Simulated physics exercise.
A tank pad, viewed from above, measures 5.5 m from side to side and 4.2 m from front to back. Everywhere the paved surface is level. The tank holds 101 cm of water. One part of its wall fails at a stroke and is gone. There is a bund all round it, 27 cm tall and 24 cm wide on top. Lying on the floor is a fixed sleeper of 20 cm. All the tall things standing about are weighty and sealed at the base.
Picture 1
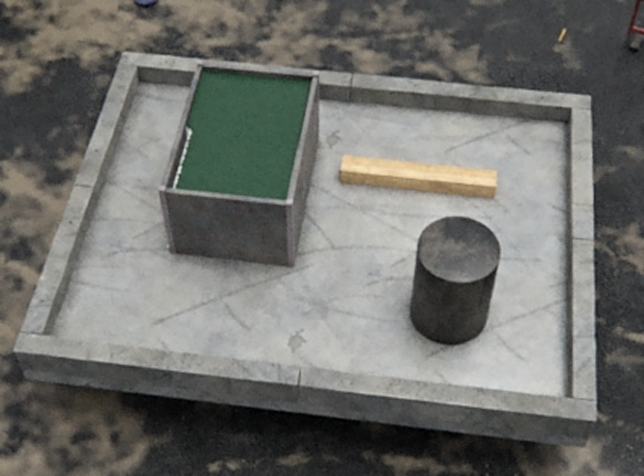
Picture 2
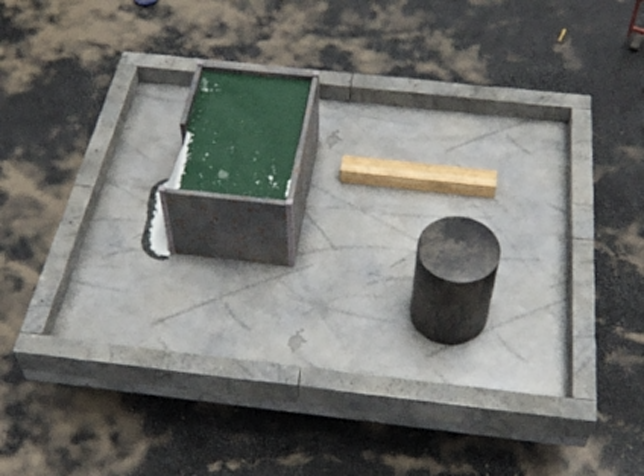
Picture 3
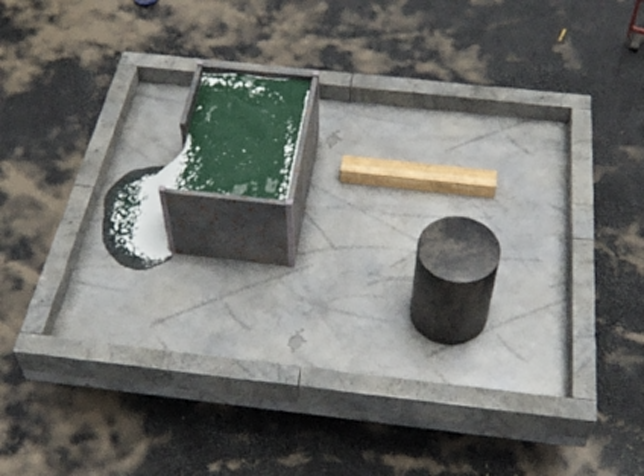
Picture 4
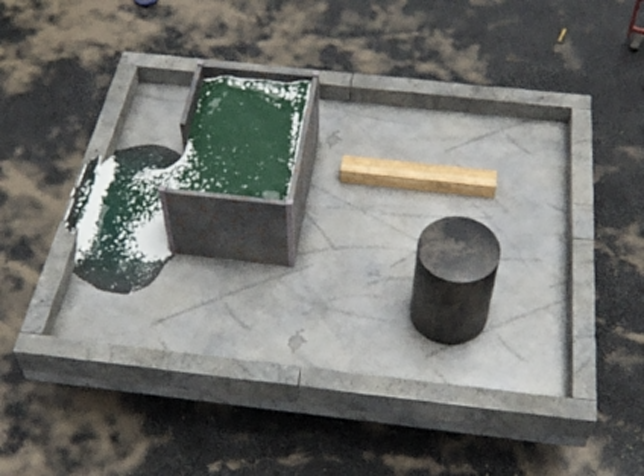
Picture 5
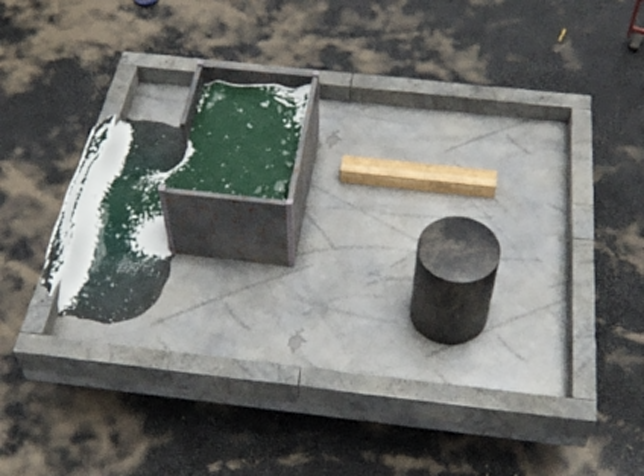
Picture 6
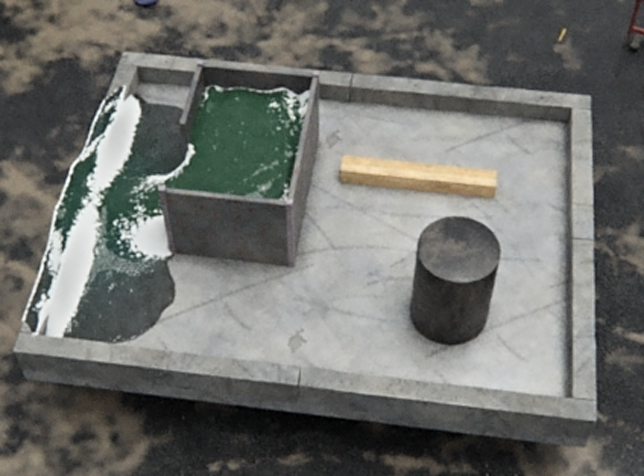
On a walled concrete pad, green water pours from a box's left side and spreads along the left wall.
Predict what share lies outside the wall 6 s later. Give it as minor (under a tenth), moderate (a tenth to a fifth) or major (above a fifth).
Greater than a fifth ends up outside.
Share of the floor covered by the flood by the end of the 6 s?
Covered: Roughly 95 %.
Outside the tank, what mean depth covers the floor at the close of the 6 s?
About 8 centimetres.
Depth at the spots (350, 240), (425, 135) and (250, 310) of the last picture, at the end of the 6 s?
First 1 cm, then 4 cm, then 4 cm.
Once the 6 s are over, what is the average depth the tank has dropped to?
Some 13 cm.
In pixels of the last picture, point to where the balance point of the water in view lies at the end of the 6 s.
Centre: Approx. (315, 224) px.
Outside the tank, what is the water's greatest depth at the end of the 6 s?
It tops out at some 18 cm.
A moment later water covers 20 % of the floor and is deepest (54 cm) near (164, 238); 8 % is over the wall.
Soon after water covers 25 % of the floor and is deepest (48 cm) near (113, 162); 14 % is over the wall.
Next water covers 50 % of the floor and is deepest (37 cm) near (49, 347); 27 % is over the wall.
Later on water covers 65 % of the floor and is deepest (26 cm) near (49, 347); 28 % is over the wall.
At the end water covers 75 % of the floor and is deepest (18 cm) near (450, 197); 29 % is over the wall.
